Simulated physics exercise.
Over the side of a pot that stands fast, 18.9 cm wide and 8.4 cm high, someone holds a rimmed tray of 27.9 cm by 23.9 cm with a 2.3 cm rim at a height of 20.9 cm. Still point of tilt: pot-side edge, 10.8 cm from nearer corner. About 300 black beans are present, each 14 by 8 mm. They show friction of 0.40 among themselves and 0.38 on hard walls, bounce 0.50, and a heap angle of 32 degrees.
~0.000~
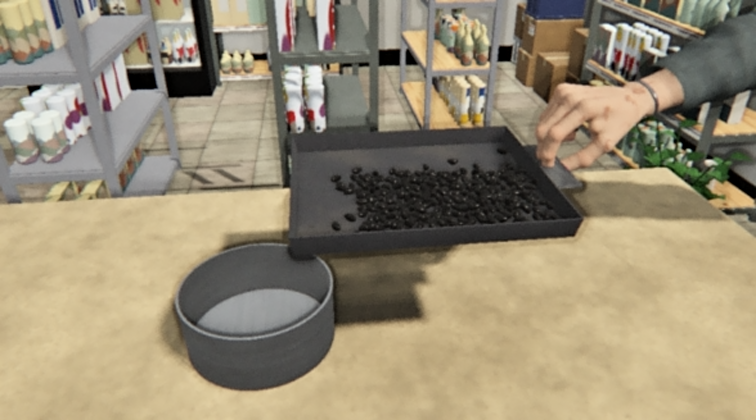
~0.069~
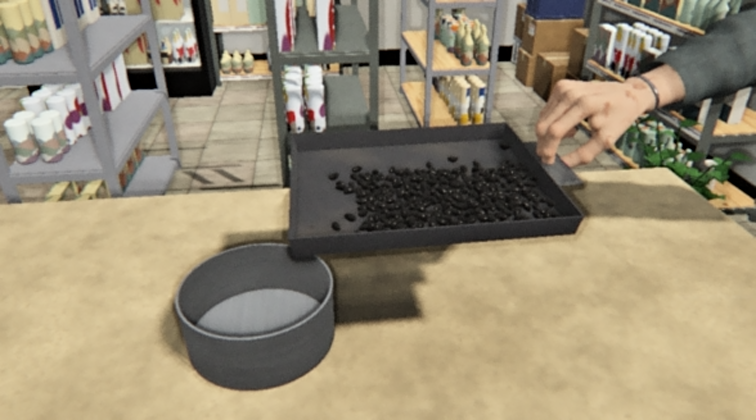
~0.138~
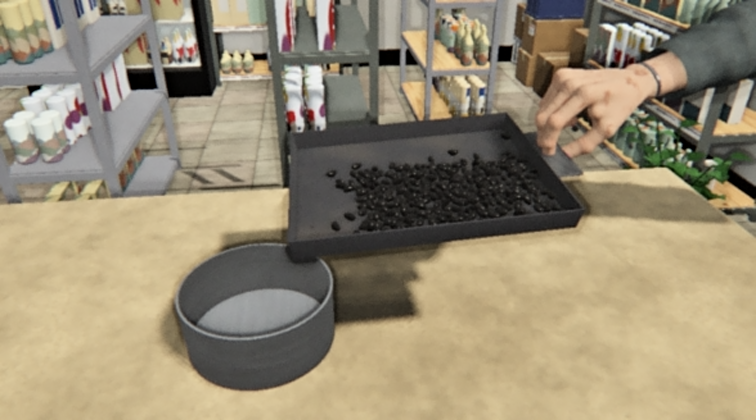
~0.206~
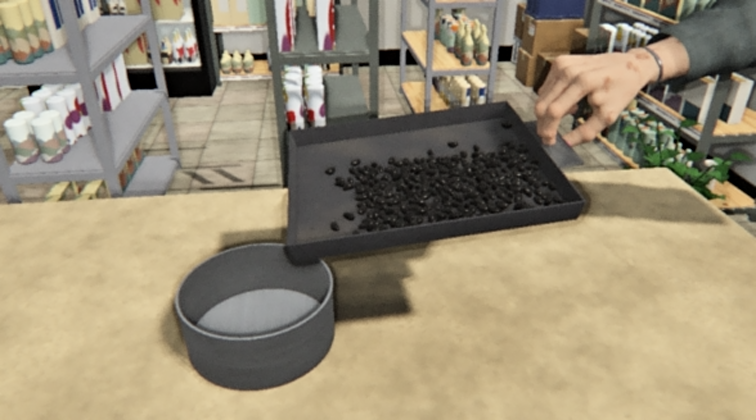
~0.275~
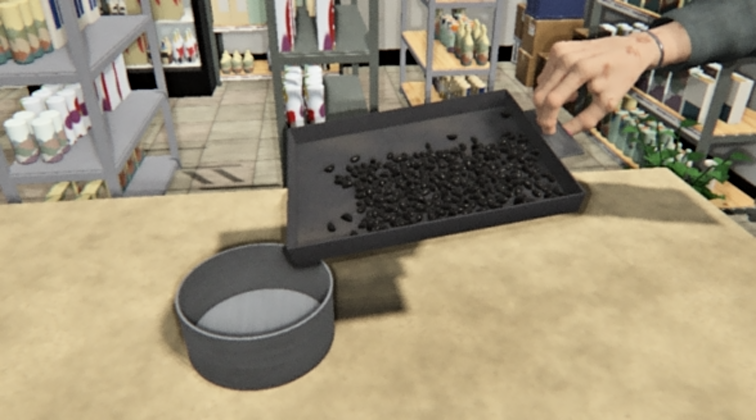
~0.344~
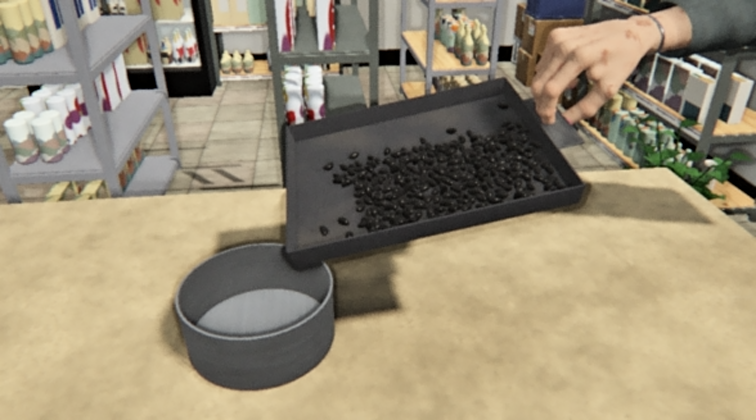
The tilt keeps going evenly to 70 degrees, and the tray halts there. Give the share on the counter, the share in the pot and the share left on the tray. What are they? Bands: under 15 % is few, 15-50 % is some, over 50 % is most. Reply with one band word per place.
Counter most, pot few, tray some.
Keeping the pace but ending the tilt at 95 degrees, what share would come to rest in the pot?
Near 10 %, then.
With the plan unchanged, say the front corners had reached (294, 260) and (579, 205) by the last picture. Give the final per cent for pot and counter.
Pot: 0, counter: 70.
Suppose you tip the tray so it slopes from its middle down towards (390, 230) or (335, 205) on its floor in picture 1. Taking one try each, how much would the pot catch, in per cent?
0 and 25 %.
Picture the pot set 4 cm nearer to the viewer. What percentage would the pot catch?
Result after the change: About 30 in a hundred.
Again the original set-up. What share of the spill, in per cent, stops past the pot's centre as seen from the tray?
About 40 per cent.
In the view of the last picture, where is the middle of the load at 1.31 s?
By then the middle of the load sits around (333, 218).
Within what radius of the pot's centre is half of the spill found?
Close to 18 cm, give or take.
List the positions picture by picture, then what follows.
The first frame shows tray tilt 0 degrees, front corners at (294, 235) and (578, 217); middle of the pieces at (448, 197); pot at (256, 286).
The second frame shows tray tilt 1 degrees, front corners at (293, 236) and (578, 214); middle of the pieces at (448, 195).
The third frame shows tray tilt 4 degrees, front corners at (293, 239) and (579, 207), lowest corner left front; middle of the pieces at (448, 191).
The fourth frame shows tray tilt 7 degrees, front corners at (292, 242) and (579, 199), lowest corner left front; middle of the pieces at (448, 185).
The fifth frame shows tray tilt 10 degrees, front corners at (292, 245) and (579, 191), lowest corner left front; middle of the pieces at (447, 180).
The sixth frame shows tray tilt 13 degrees, front corners at (291, 248) and (579, 183), lowest corner left front; middle of the pieces at (446, 174); pot at (256, 286). The tray's pace is about 45 degrees a second.
Then, at 0.92 s, tilt 40 degrees; the tray holds 100 %, the pot 0 %.
After 1.31 s, tilt 58 degrees; the tray holds 95 %, the pot 0 %.
After 1.78 s, tilt 70 degrees; the tray holds 45 %, the pot 5 %.
By 3.4 s all is still; counter 60 %, pot 5 %, tray 35 %.
